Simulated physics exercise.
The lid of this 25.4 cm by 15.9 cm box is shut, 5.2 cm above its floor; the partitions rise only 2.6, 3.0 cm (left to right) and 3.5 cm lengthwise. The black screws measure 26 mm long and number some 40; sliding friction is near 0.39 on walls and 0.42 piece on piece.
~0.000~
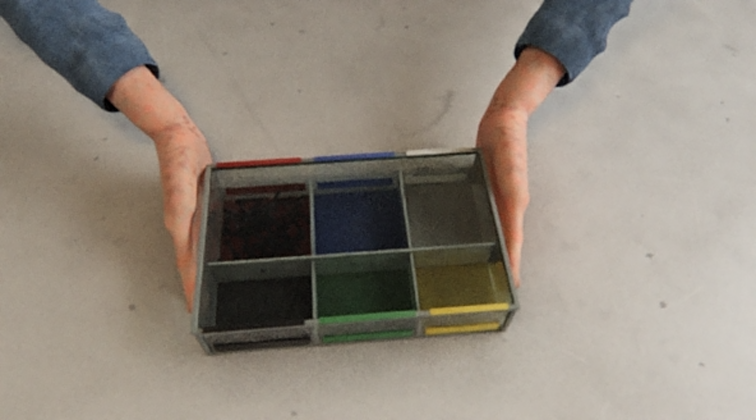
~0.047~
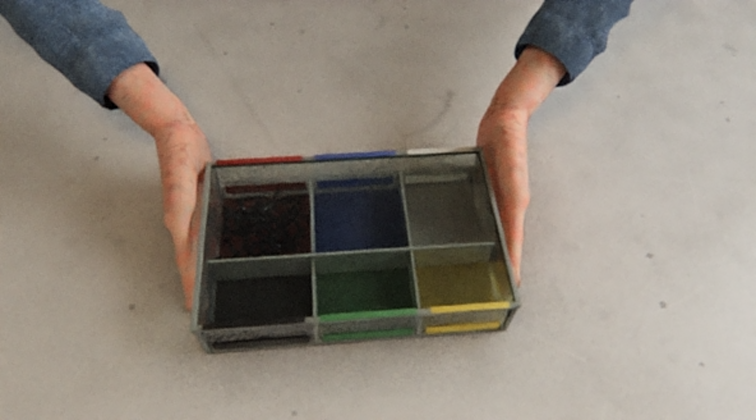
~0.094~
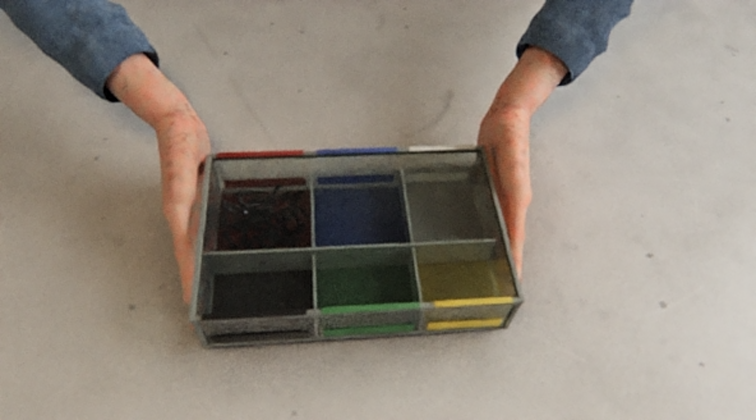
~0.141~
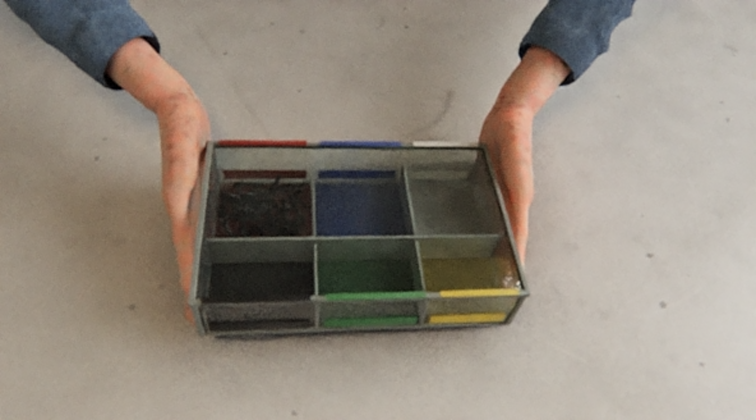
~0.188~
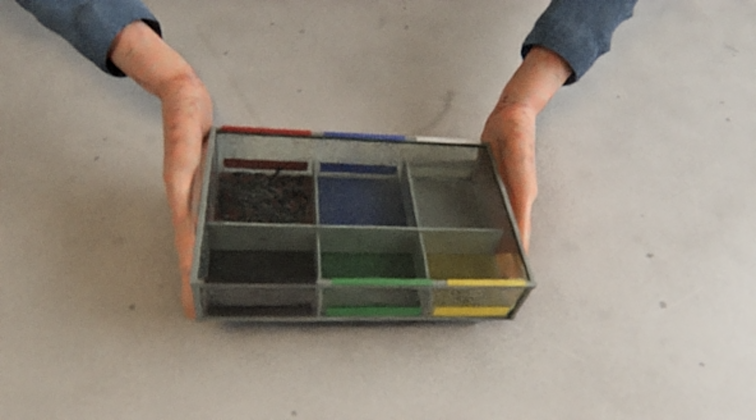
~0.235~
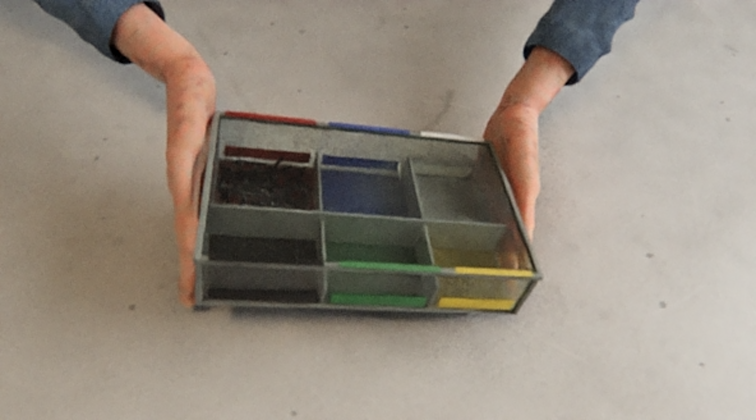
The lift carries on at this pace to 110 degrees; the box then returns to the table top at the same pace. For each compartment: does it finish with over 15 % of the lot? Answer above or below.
Red above, blue below, green below, yellow below, white above, black below.
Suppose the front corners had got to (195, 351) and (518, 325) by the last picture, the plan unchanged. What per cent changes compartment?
It would be near 70 per cent.
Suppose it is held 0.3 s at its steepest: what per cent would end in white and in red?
In that case white 45; red 50.
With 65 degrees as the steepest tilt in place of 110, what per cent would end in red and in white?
In that case red 100, white 0.
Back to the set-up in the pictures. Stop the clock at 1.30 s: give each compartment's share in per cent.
Red 65; blue 25; green 0; yellow 0; white 10; black 0.
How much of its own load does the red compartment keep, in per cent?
Roughly 50 per cent.
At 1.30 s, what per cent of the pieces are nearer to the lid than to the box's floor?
Roughly 80 per cent.
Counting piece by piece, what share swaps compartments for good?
Roughly 50 per cent.
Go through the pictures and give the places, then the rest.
In the first frame, box tilt 0 degrees, front corners at (197, 330) and (514, 305); red 100 %.
In the second frame, box tilt 1 degrees, front corners at (196, 327) and (515, 303).
In the third frame, box tilt 3 degrees, front corners at (195, 317) and (518, 299), lowest corner right back.
In the fourth frame, box tilt 8 degrees, front corners at (195, 301) and (524, 292), lowest corner right back.
In the fifth frame, box tilt 12 degrees, front corners at (196, 281) and (530, 283), lowest corner right back.
In the sixth frame, box tilt 16 degrees, front corners at (200, 258) and (537, 275), lowest corner right back; red 100 %. The box's pace is about 95 degrees a second.
Then, at 1.30 s, tilt 110 degrees; red 65 %, blue 25 %, white 10 %.
Then, at 2.00 s, tilt 50 degrees; red 50 %, blue 5 %, white 45 %.
After 2.74 s, tilt 0 degrees; red 50 %, blue 5 %, white 45 %.
In the end, at 3.1 s, red 50 %, blue 5 %, green 0 %, yellow 0 %, white 45 %, black 0 %.
